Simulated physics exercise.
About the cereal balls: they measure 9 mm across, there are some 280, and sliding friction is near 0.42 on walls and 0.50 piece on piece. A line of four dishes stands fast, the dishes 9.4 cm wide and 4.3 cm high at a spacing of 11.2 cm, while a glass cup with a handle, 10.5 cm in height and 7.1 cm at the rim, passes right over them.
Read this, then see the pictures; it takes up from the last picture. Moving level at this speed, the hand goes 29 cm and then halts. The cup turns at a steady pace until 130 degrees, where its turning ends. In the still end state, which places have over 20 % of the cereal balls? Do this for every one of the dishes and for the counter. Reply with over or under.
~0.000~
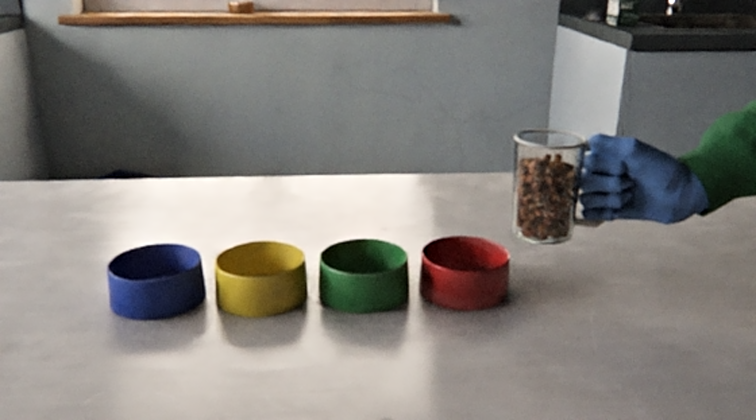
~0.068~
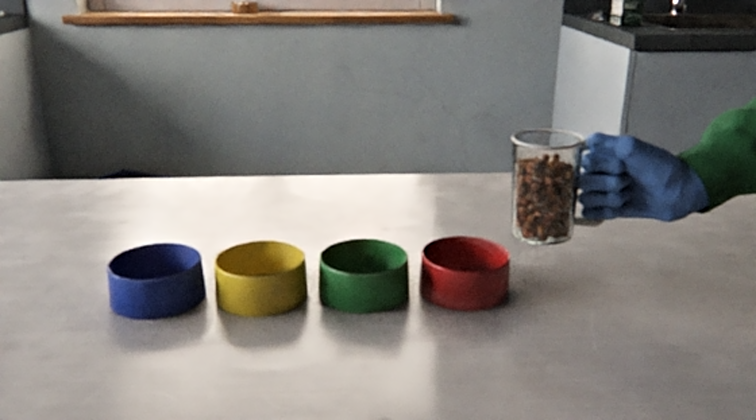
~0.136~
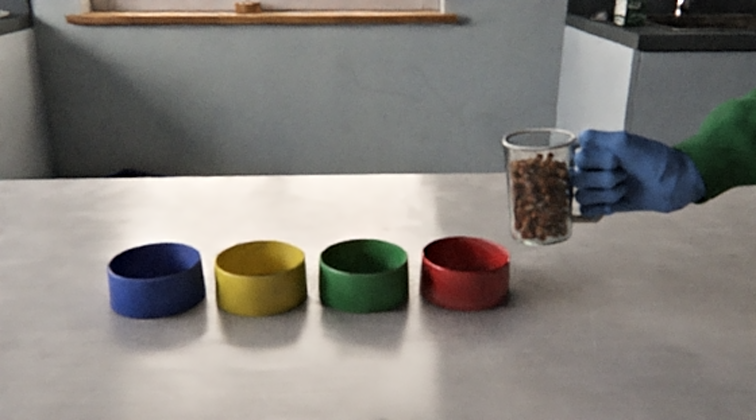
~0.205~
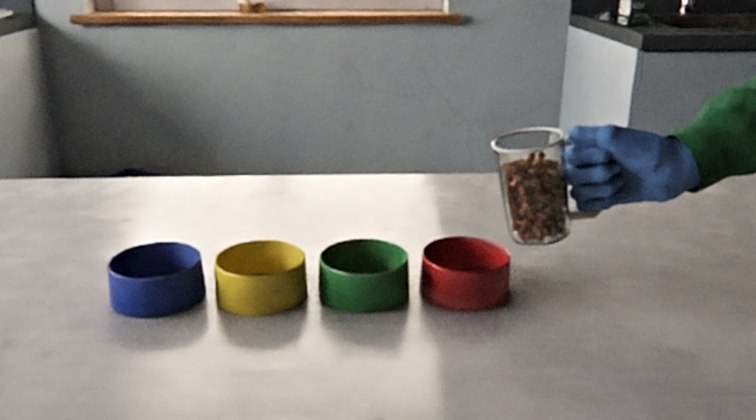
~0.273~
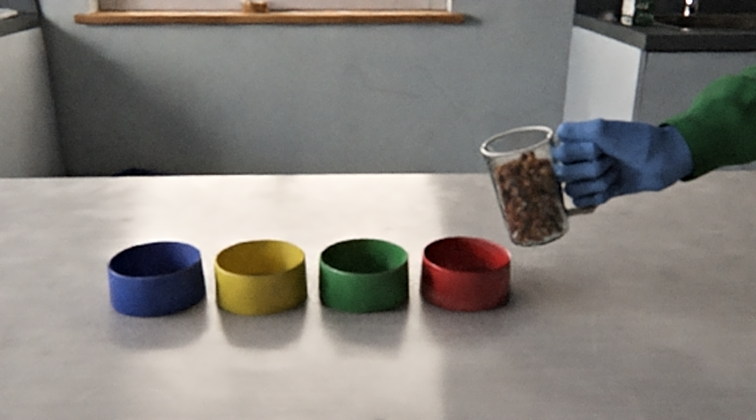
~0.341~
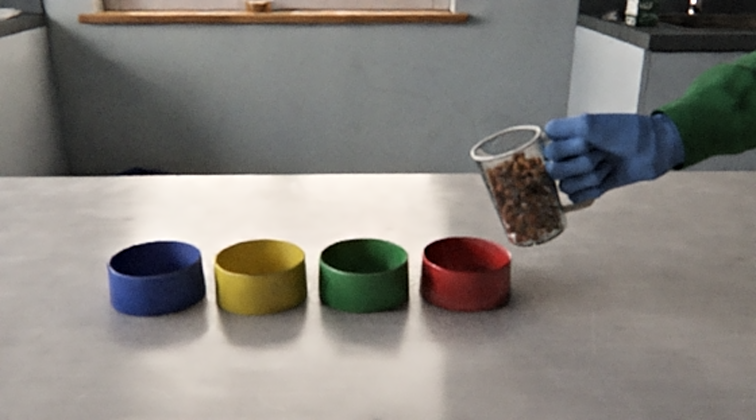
Red dish under, blue dish under, green dish over, yellow dish under, counter under.
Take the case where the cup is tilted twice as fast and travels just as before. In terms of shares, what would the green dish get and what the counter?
The green dish would get 30 and the counter 50.
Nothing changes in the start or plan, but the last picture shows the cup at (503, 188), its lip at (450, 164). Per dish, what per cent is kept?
Dish by dish: Red 0 percent, blue 0 percent, green 20 percent, yellow 50 percent.
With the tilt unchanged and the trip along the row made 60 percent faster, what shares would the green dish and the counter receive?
Shares: Green 0, counter 10.
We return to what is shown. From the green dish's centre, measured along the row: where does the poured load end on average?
Roughly 1 cm away, on the smaller-x side.
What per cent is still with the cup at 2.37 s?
Roughly 0 per cent, I'd say.
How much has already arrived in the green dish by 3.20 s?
Roughly 85 %.
After 1.56 s, tilt 121 degrees; cup holds 60 %, green 40 %.
After 2.37 s, tilt 130 degrees; cup holds 0 %, green 85 %.
After 3.20 s, tilt 130 degrees; cup holds 0 %, green 85 %.
In the end, at 3.5 s, red 0 %, blue 0 %, green 85 %, yellow 0 %, counter 10 %.
